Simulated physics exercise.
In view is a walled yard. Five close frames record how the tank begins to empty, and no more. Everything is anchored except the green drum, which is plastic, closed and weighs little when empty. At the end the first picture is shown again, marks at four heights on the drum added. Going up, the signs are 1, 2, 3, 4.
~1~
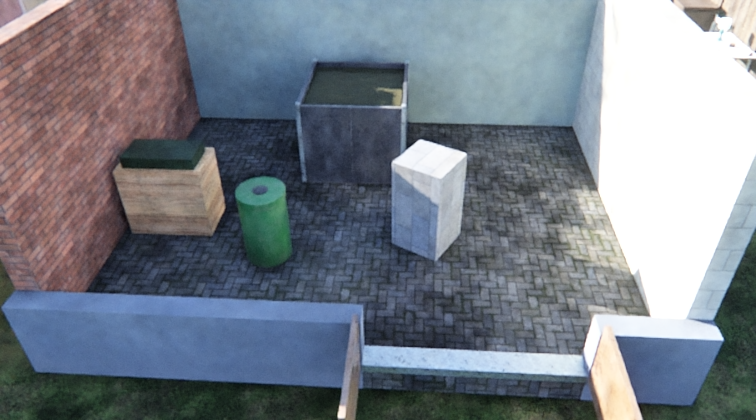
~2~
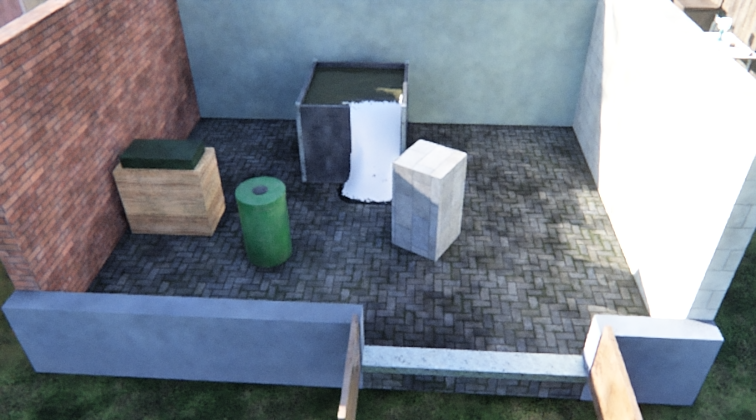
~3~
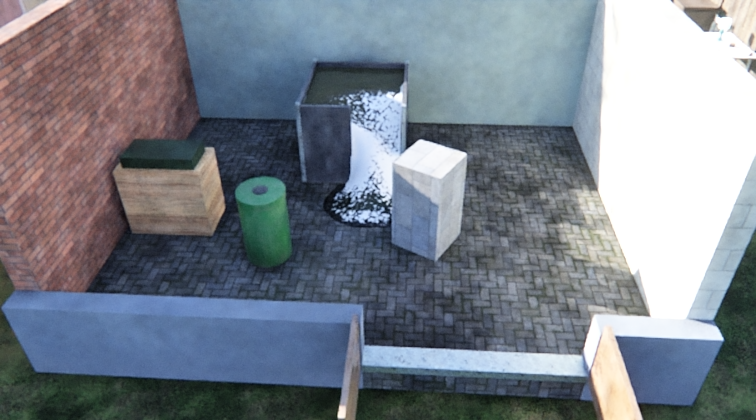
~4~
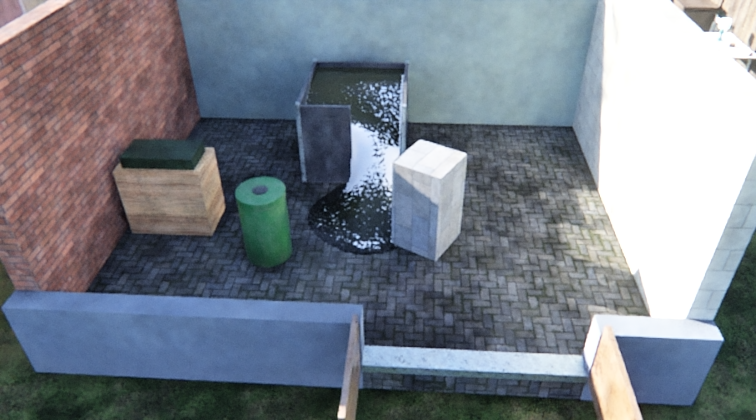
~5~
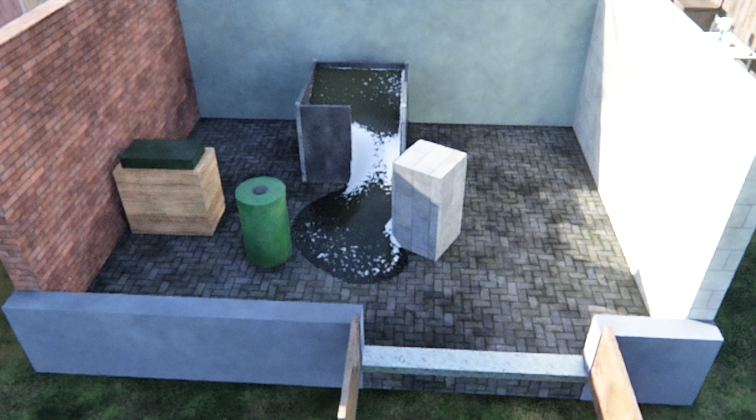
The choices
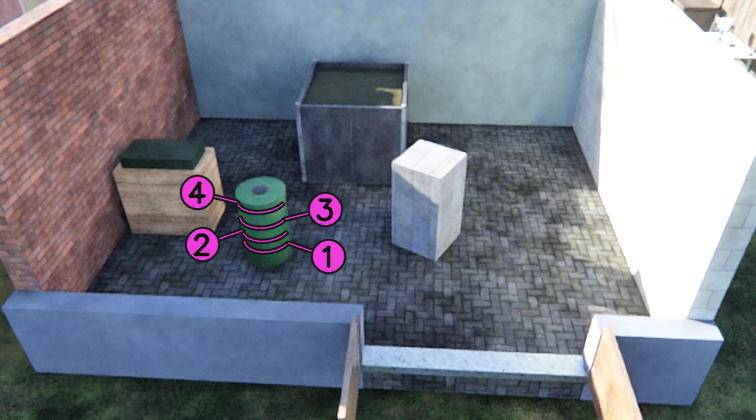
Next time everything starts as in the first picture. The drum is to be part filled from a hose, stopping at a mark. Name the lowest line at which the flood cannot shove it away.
That is mark 1.
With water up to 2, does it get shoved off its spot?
No, that is safe.
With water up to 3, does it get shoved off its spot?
No, not at all.
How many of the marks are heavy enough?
All of the four.
On the marked copy, 1 at (262, 252); 2 at (260, 241); 3 at (258, 228); 4 at (256, 212); from the bottom up 1, 2, 3, 4.
With 1, it shifts by a finger or two and stays.
With 2, it does not move.
With 3, it does not move.
With 4, it does not move.
